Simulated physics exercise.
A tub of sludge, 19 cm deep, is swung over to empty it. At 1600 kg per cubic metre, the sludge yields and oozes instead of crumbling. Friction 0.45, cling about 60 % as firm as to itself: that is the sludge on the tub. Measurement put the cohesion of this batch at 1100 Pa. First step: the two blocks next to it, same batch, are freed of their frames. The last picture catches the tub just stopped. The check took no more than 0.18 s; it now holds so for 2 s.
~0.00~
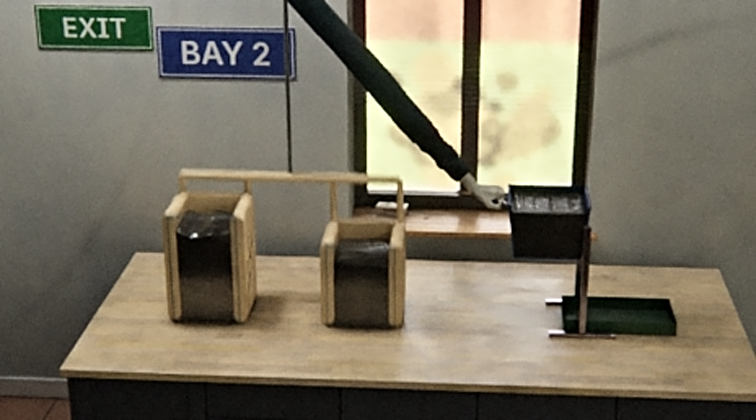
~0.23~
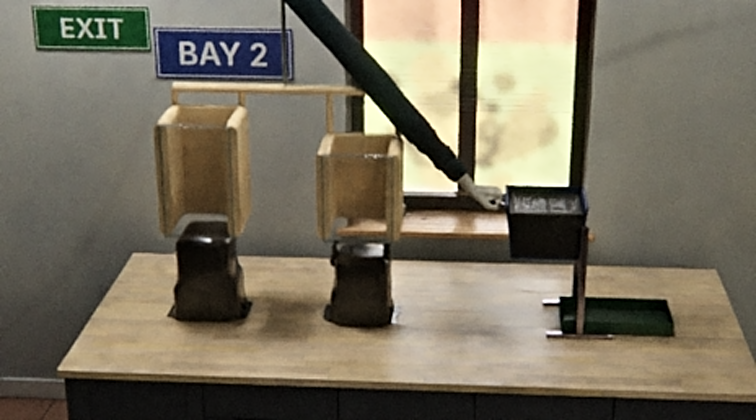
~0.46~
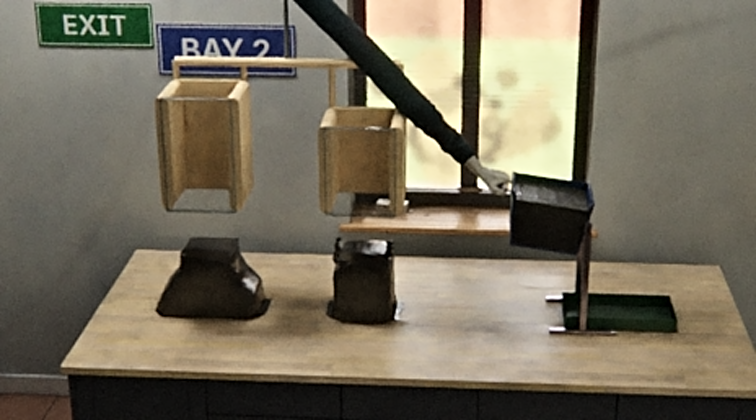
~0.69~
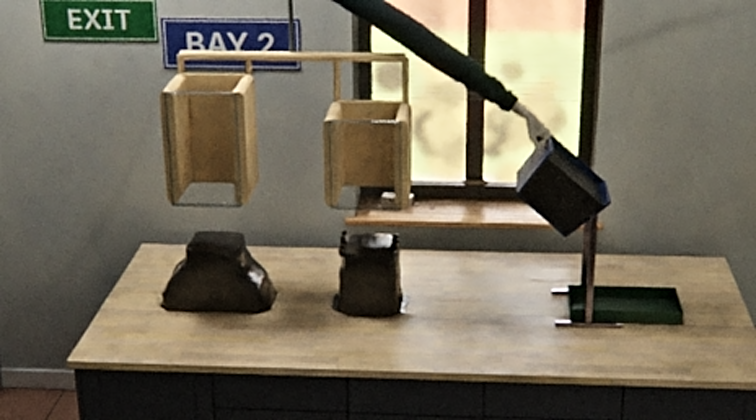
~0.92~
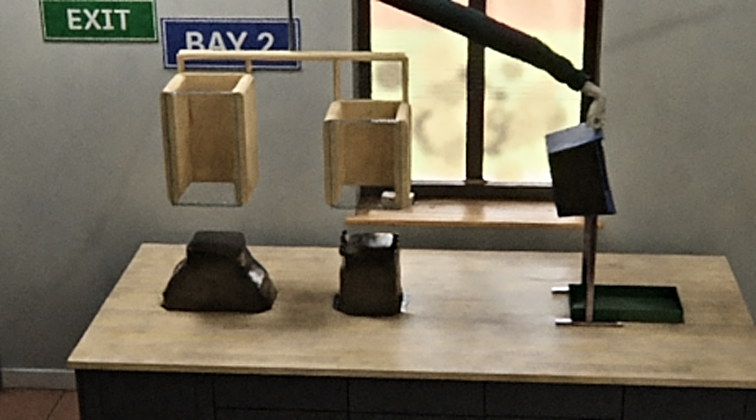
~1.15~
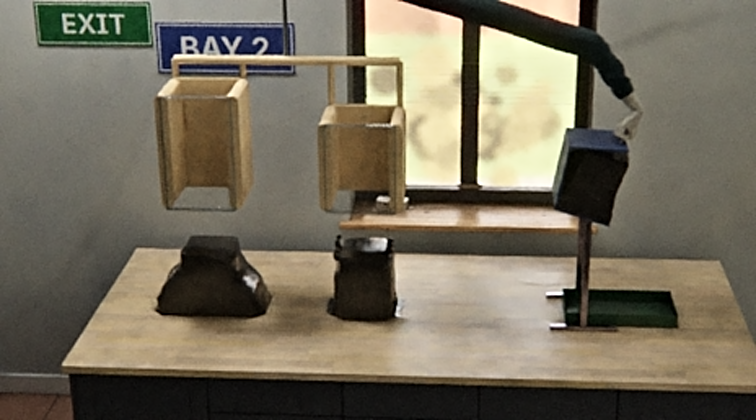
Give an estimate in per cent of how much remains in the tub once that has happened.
0 %.
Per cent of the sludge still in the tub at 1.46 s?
Close to 25 in a hundred.
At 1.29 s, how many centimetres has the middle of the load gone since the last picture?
Measured shift, roughly 7 cm.
After 1.29 s, the tub is at 100 degrees and holds 66 %.
After 1.46 s, the tub is at 100 degrees and holds 23 %.
After 1.63 s, the tub is at 100 degrees and holds 0 %.
After 1.80 s, the tub is at 100 degrees and holds 0 %.
After 3.15 s, the tub is at 100 degrees and holds 0 %.
